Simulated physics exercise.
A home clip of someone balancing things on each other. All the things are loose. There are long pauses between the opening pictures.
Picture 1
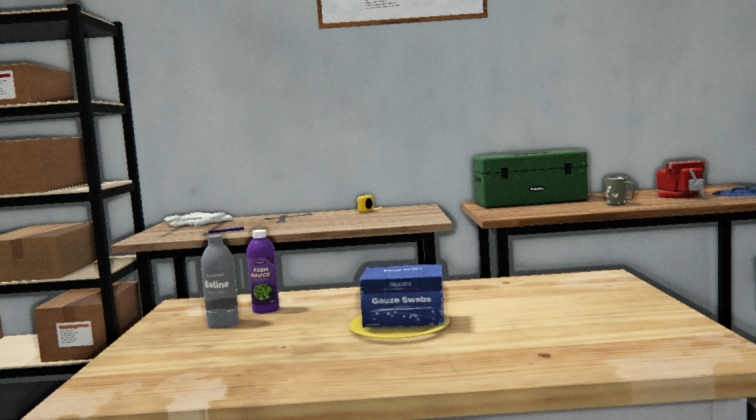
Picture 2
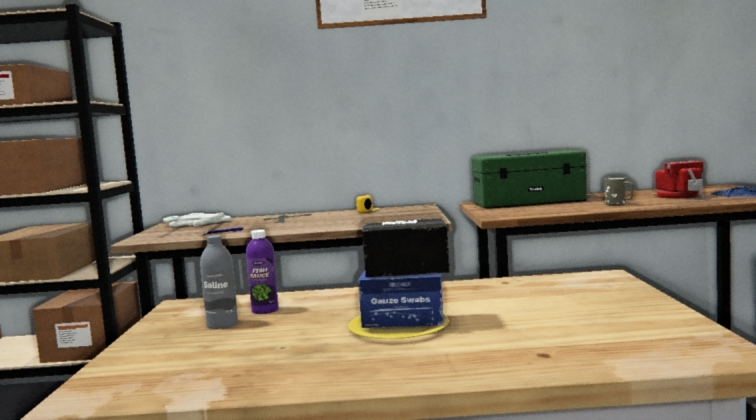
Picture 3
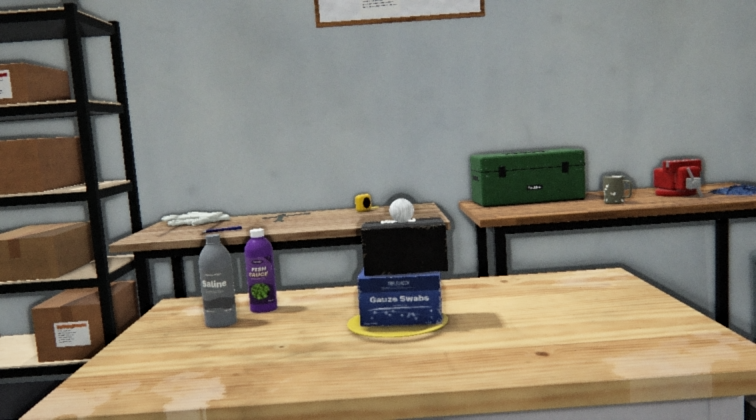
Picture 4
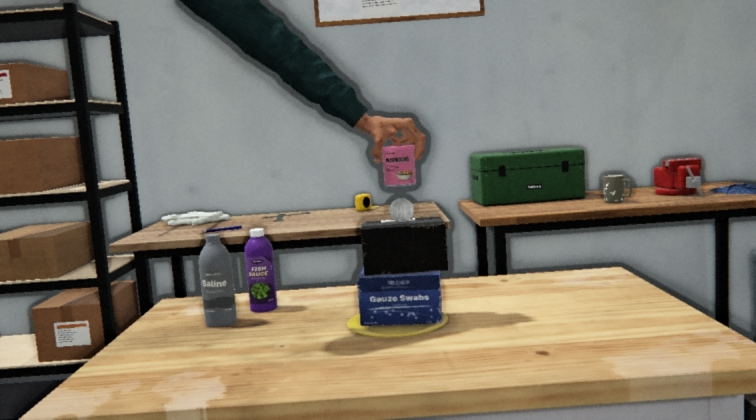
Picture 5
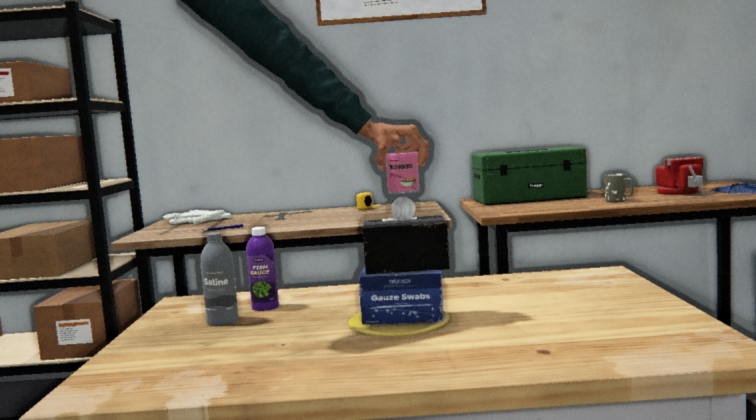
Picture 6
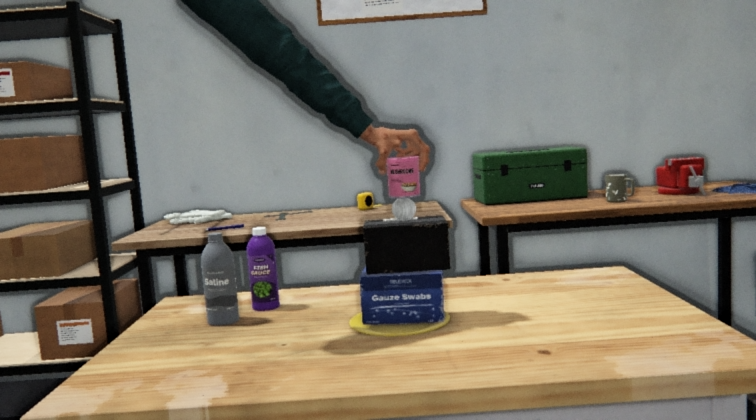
A stack growing on a blue gauze swabs box, with a black box, then a pale round object, then a hand lowering a pink container.
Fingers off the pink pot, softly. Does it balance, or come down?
It gives way.
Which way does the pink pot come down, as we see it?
It goes to the right.
Then, 0.50 s on from there, pink pot now fallen.
Then, 0.70 s on from there, things are still on the move.
Then, 0.90 s on from there, as before.
In the end, fallen, pink pot; the other 6 unmoved. At the end, from the last picture's camera, pink pot near (542, 295). The pile loses its balance.
